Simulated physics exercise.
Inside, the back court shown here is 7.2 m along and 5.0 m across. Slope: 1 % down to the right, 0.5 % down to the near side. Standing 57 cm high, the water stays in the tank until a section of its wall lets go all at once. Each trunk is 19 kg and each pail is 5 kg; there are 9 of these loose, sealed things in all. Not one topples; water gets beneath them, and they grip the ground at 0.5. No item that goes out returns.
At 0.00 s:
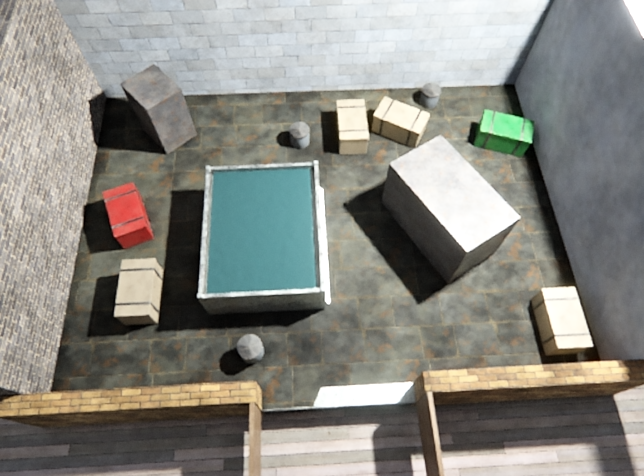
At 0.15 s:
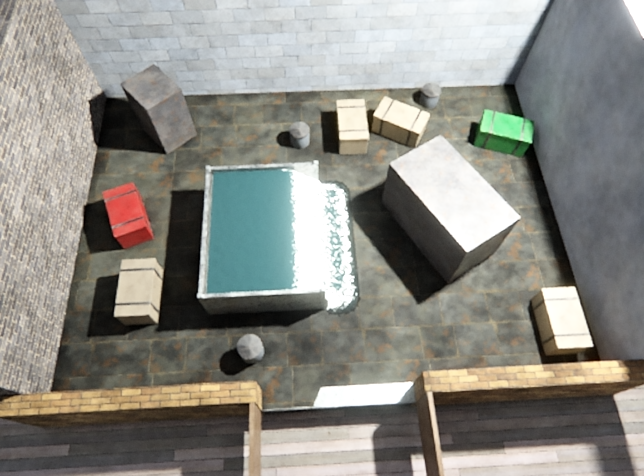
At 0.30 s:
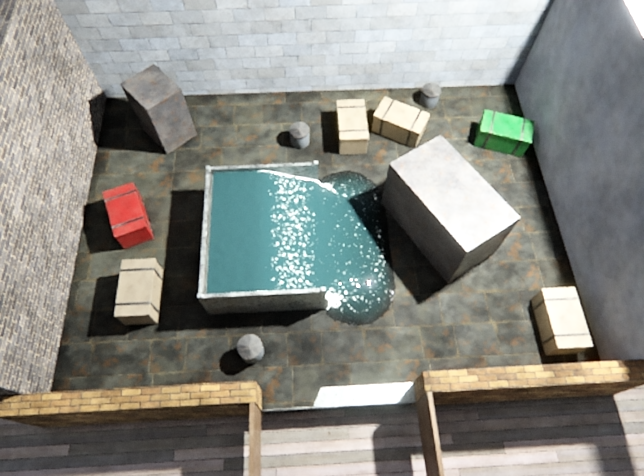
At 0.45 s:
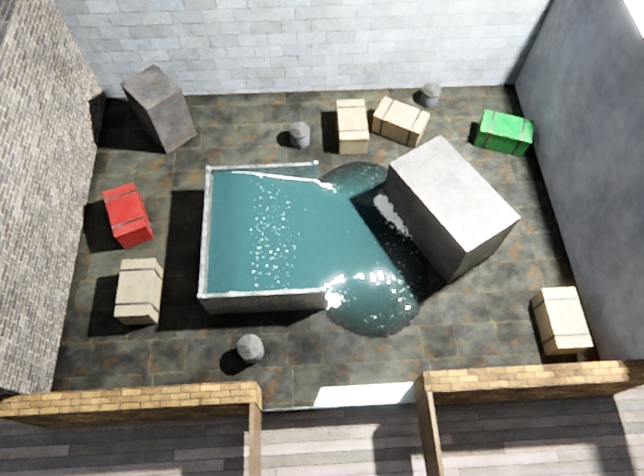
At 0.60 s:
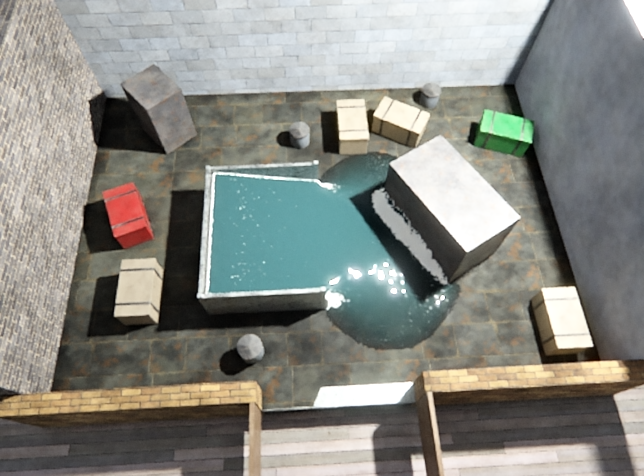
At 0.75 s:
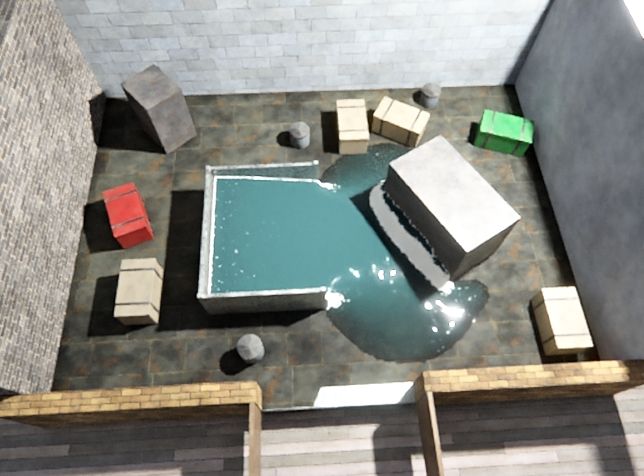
Teal water pouring from the open right side of a tank, spreading across a courtyard floor around a large pale block.
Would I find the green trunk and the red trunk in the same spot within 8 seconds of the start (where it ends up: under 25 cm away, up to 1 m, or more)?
Green trunk - a long trip; red trunk - next to no motion.
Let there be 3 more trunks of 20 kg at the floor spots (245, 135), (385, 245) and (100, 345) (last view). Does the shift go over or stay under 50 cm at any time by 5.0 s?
First within, then beyond, then within.
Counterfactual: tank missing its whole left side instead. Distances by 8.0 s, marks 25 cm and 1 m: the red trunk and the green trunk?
Then the red trunk travels far, the green trunk holds its place.
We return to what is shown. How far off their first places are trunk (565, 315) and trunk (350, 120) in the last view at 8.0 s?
The first ends 400 cm from its start, the second 200 cm.
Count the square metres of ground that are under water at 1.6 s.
Wet area: Approx. 13 m2.
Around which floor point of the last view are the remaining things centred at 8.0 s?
The centre is close to (261, 184).
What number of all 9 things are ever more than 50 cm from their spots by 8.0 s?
The total is 6.
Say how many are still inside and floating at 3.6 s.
It comes to 3 of them.
After 1.6 s the green trunk is near (509, 126), 0.0 m from its start, aground; the red trunk is near (124, 209), 0.0 m from its start, aground; 0 of 9 are out; 0 afloat.
After 3.6 s the green trunk is near (499, 134), 0.3 m from its start, afloat; the red trunk is near (124, 209), 0.0 m from its start, aground; 0 of 9 are out; 3 afloat.
After 5.6 s the green trunk is near (393, 100), 1.9 m from its start, afloat; the red trunk is near (124, 209), 0.0 m from its start, aground; 0 of 9 are out; 5 afloat.
After 8.0 s the green trunk is near (285, 145), 3.5 m from its start, afloat; the red trunk is near (124, 209), 0.0 m from its start, aground; 0 of 9 are out; 4 afloat.
